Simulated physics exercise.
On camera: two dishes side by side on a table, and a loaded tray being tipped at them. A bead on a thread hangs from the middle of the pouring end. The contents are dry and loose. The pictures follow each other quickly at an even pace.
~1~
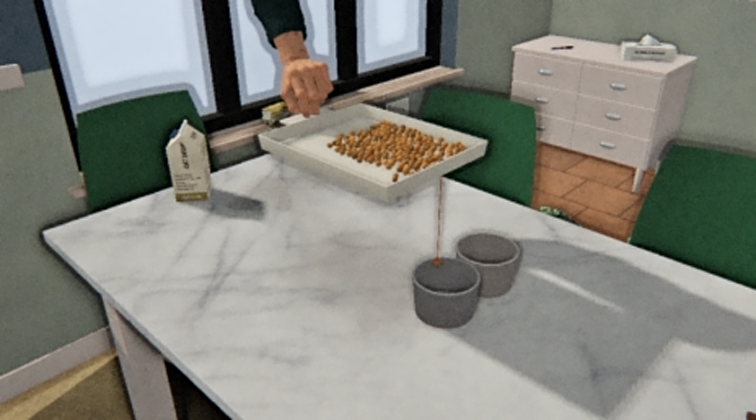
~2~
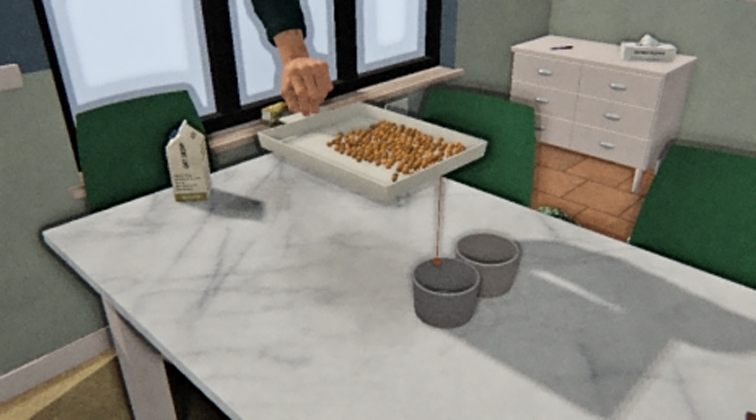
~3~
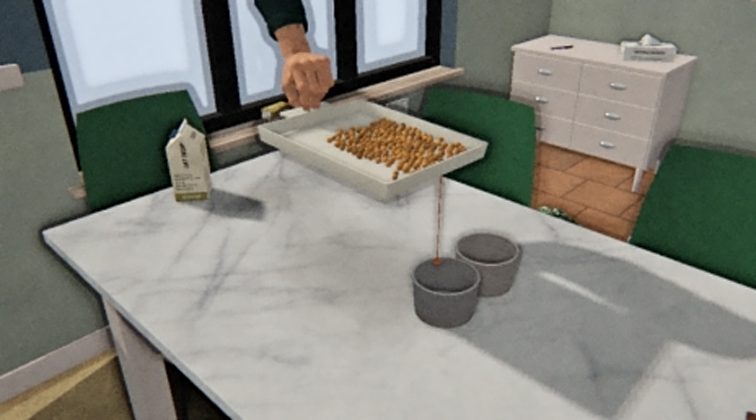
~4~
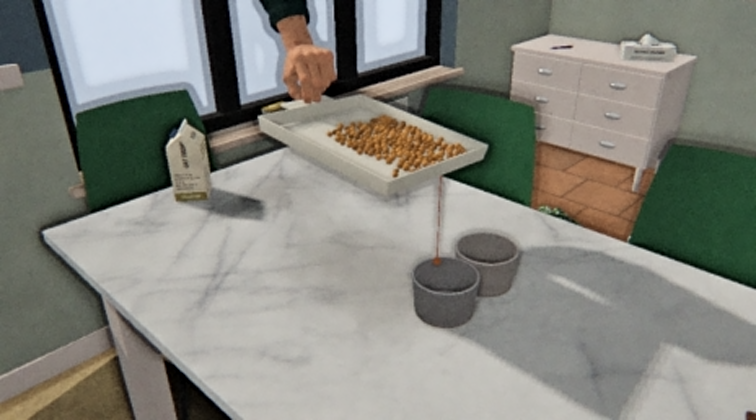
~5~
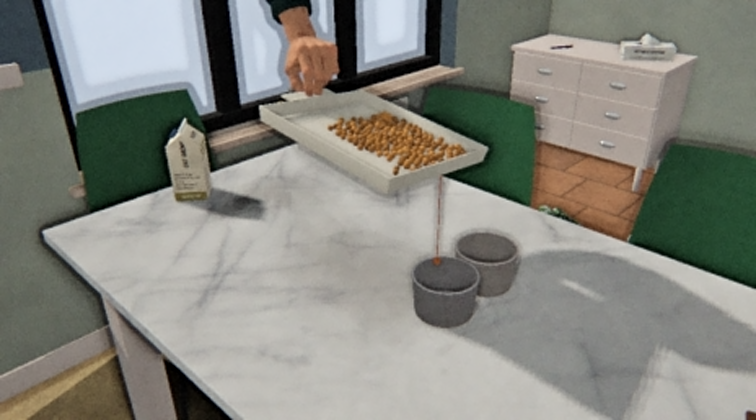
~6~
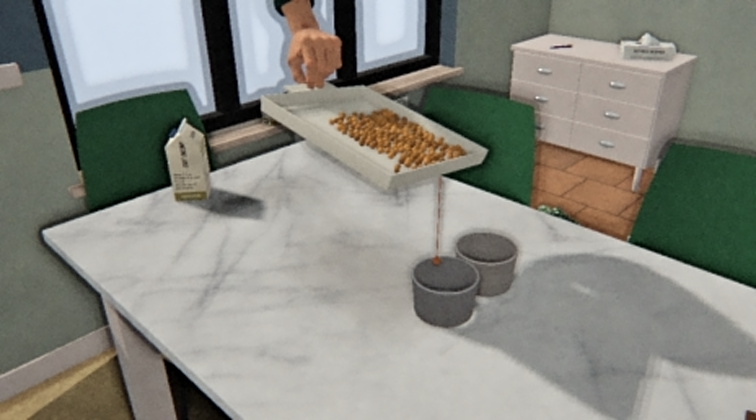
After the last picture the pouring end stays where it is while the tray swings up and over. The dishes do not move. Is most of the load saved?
Together they catch more than half.
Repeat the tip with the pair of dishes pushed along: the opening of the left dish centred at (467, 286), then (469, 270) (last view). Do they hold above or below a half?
One: The smaller part. Two: Below a half.
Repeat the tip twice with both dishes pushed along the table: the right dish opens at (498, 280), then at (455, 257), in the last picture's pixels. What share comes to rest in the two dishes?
Near 0 % and 50 %.
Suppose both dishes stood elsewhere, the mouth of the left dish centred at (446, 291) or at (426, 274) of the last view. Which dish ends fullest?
One: The right dish. Two: The dish on the right.
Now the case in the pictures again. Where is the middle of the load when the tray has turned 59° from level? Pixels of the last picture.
At about (432, 131).
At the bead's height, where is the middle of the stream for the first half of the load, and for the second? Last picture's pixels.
Around (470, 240) and then (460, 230).
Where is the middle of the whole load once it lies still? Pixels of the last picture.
Roughly at (478, 274).
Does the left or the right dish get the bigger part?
Fuller: Right.
Just after the last frame, tray tipped steeply; every one on the tray.
A moment on, tray tipped right over; almost all on the tray; just a few in the air.
Further on, tray tipped past a quarter turn; just a few in the left dish; roughly two thirds in the right dish; roughly a third outside both.
When it is over, tray tipped past a quarter turn; just a few in the left dish; roughly two thirds in the right dish; roughly a third outside both.
